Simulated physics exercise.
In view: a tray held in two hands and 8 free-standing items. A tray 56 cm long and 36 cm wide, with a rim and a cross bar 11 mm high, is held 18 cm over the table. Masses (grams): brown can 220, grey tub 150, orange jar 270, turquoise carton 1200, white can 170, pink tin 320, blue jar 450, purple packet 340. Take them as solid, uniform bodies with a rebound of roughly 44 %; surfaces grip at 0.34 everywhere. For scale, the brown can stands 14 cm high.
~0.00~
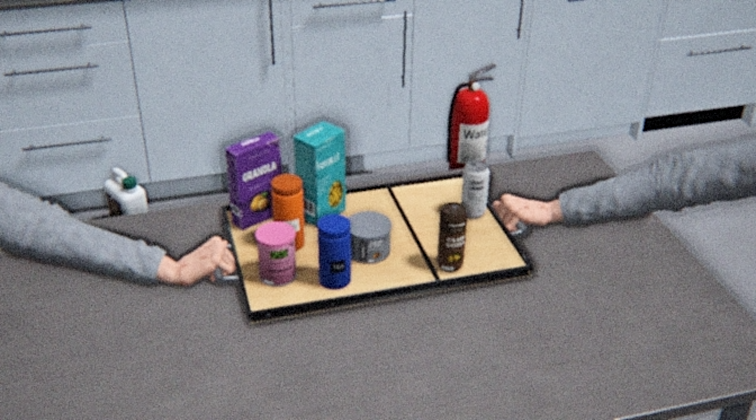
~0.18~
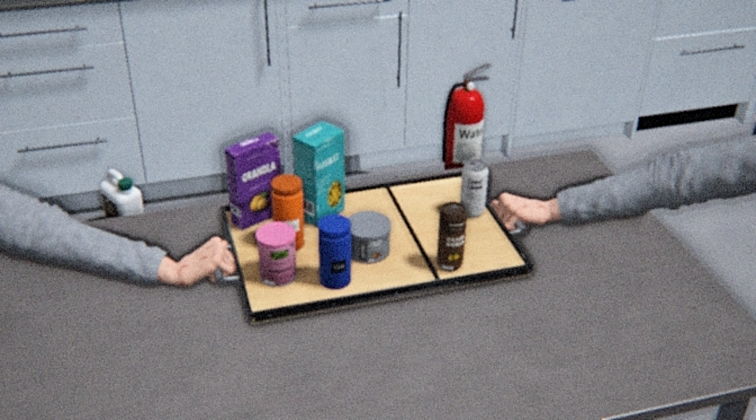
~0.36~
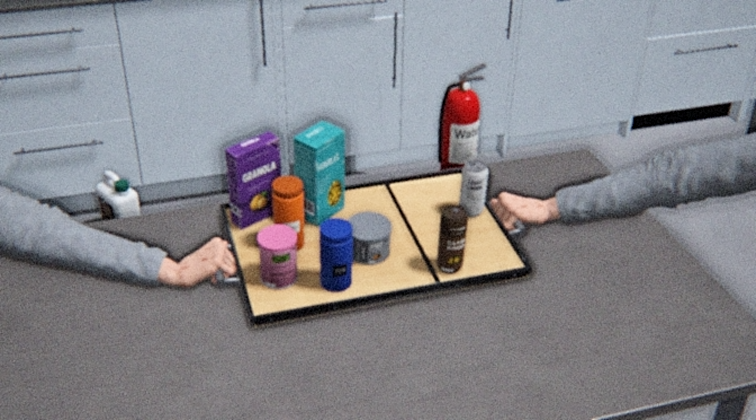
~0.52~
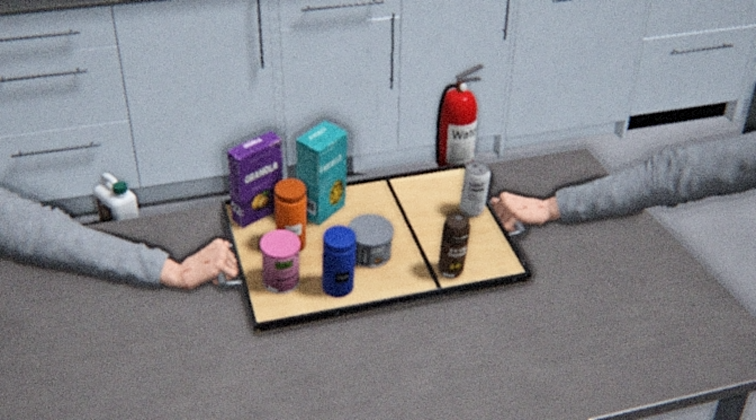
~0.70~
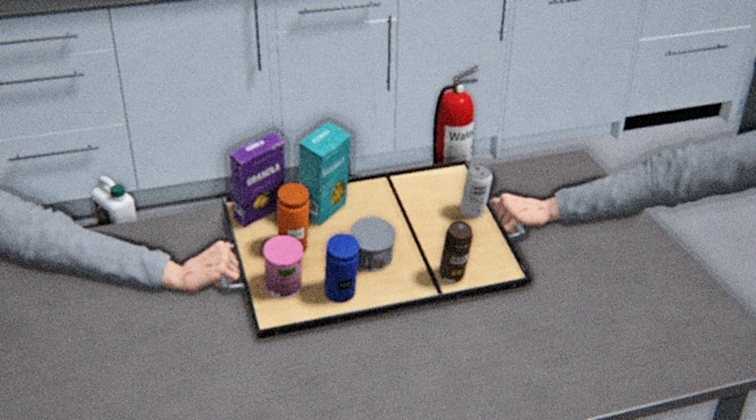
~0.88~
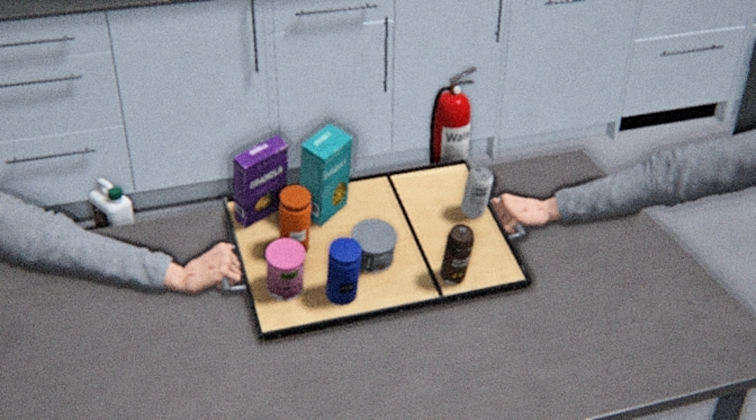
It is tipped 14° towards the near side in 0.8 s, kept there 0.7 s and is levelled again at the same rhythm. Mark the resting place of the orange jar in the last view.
It ends at about (319, 273).
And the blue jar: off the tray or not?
The blue jar ends off the tray.
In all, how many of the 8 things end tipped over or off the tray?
In all, 3.
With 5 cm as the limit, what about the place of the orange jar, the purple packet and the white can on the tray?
The orange jar ends elsewhere; the purple packet leaves its spot; the white can stays put.
By 1.38 s, tray tilted 14°, near edge down; orange jar rocked 51° off its seat near (313, 249); purple packet rocked 54° off its seat; blue jar rocked 20° off its seat.
By 1.58 s, tray tilted 14°, near edge down; blue jar now off the tray; orange jar on its side near (318, 281); purple packet rocked 65° off its seat.
By 1.68 s, tray tilted 14°, near edge down; orange jar on its side near (321, 285); purple packet rocked 64° off its seat; pink tin 4 cm from its spot.
By 2.08 s, tray tilted 4°, near edge down; orange jar on its side near (321, 277); purple packet rocked 64° off its seat; pink tin 4 cm from its spot.
When it is over (3.0 s), off the tray, blue jar; lying over on the tray, orange jar and purple packet; the other 5 within 5 cm of the start. End places, in pixels of the last picture, orange jar near (319, 273).
